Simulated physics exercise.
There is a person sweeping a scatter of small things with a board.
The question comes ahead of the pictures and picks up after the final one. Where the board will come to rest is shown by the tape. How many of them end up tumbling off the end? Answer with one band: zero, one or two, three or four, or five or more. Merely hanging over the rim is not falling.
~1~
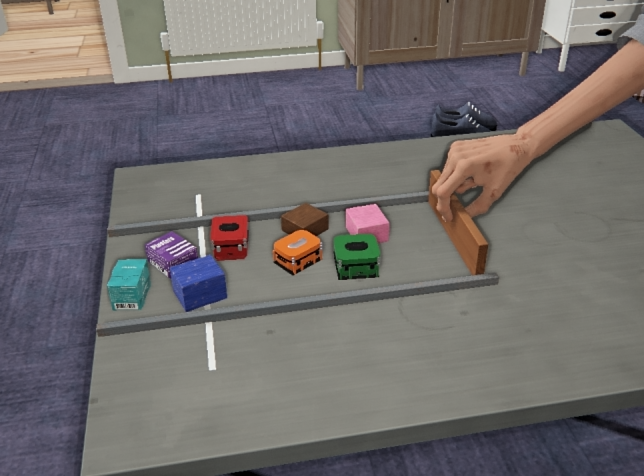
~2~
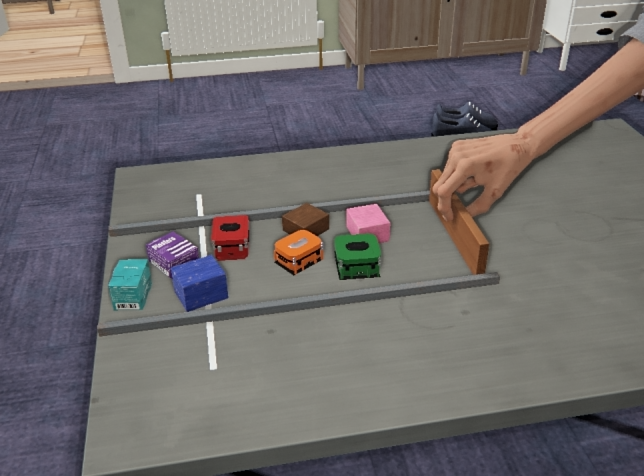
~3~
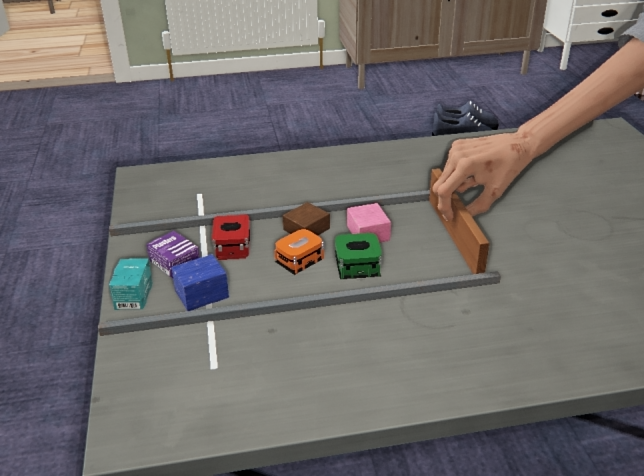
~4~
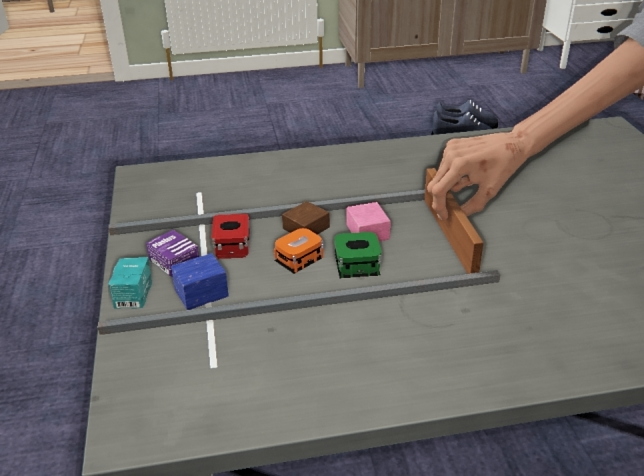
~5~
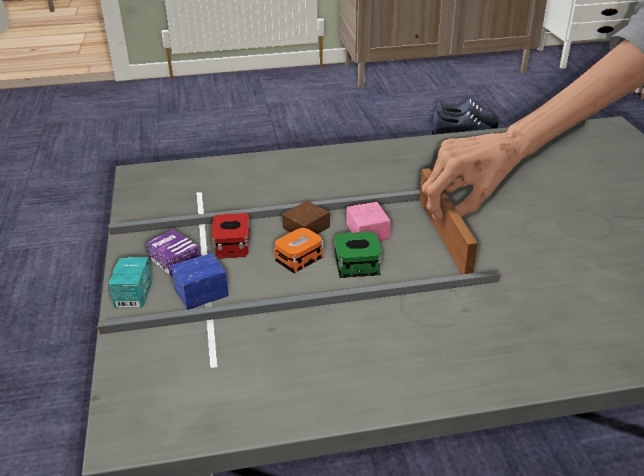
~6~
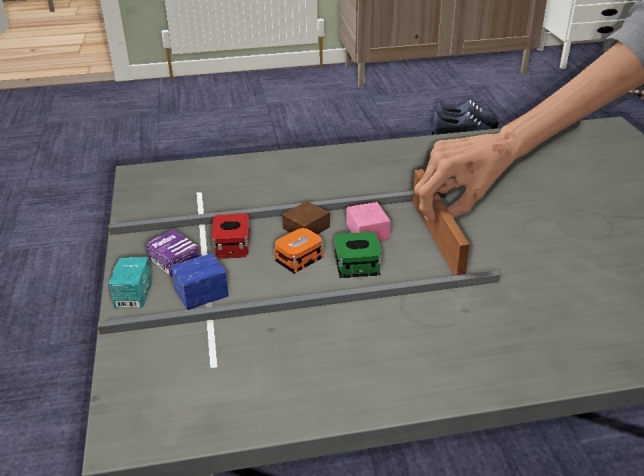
One or two.
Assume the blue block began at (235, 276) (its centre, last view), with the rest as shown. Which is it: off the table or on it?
It stays put.
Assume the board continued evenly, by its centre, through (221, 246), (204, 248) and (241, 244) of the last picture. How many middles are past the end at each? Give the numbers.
Result per place: 0; 2; 0.
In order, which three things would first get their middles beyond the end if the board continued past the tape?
Earliest first - purple box, turquoise box, red case.
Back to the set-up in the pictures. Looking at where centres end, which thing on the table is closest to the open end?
The red case finishes closest.
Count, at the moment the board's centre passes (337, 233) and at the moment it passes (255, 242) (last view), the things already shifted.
First position 4; second position 8.
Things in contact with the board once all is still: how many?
Contact count: 2.
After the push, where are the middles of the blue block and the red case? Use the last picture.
(143, 296), and the other (119, 250).
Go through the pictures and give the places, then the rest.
Turquoise box (130, 285); purple box (172, 255); blue block (199, 283); board (456, 221); tape (204, 268), in the first picture.
Purple box (173, 255); red case (231, 238), in the second picture.
Blue block (200, 282); orange case (299, 251), in the third picture.
Turquoise box (131, 283); pink block (368, 223), in the fourth picture.
Purple box (173, 253); brown block (306, 221), in the fifth picture.
Turquoise box (131, 283); purple box (173, 253); blue block (200, 281); board (438, 221); tape (205, 266), in the sixth picture.
A little later, none off yet; turquoise box at rest near (131, 283); purple box at rest near (173, 253); blue block at rest near (200, 281).
Next, none off yet; turquoise box at rest near (131, 283); purple box shifted a little near (161, 257); blue block shifted a little near (188, 285).
When it is over, the number that fall off is one or two; down, purple box and turquoise box.
